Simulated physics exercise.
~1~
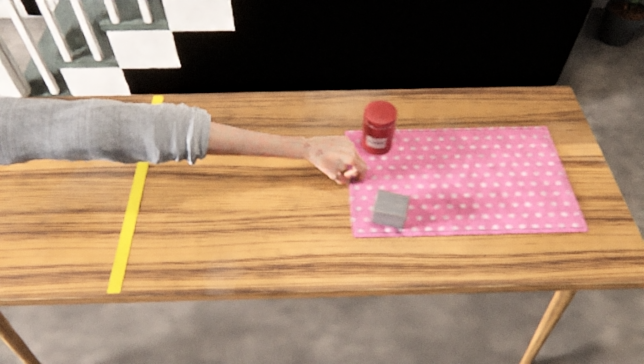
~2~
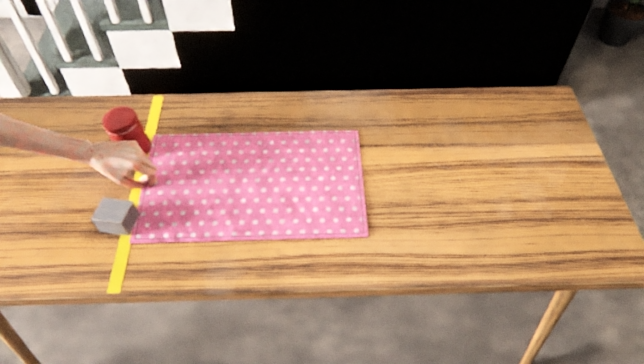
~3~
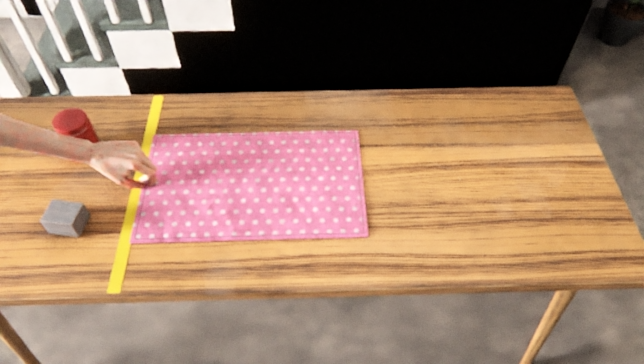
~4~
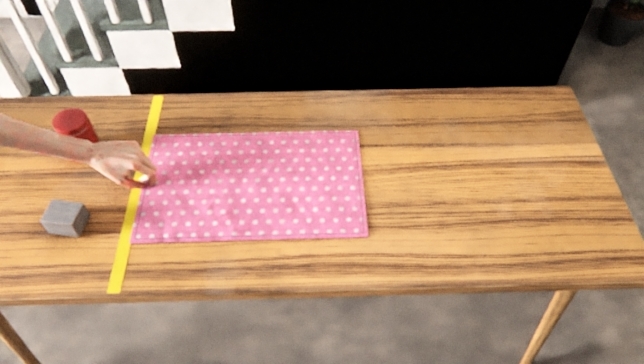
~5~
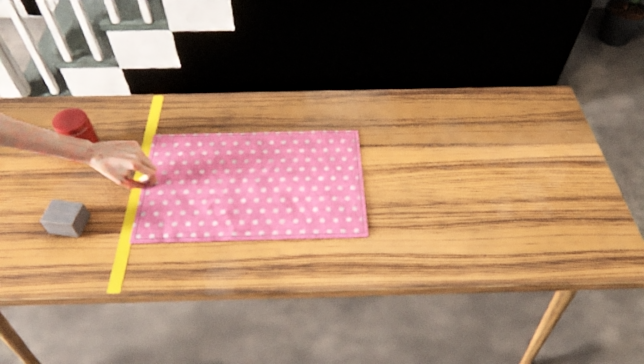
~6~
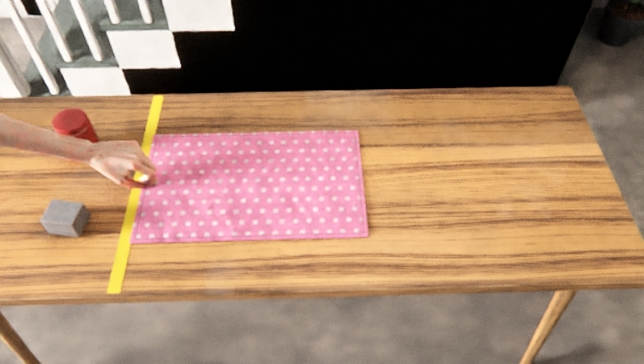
The video shows a hand pulling a pink dotted cloth leftward along a wooden table with a grey block and a red jar on it. The cloth stops at a yellow tape line, while both objects slide off its front and come to rest beyond the line.
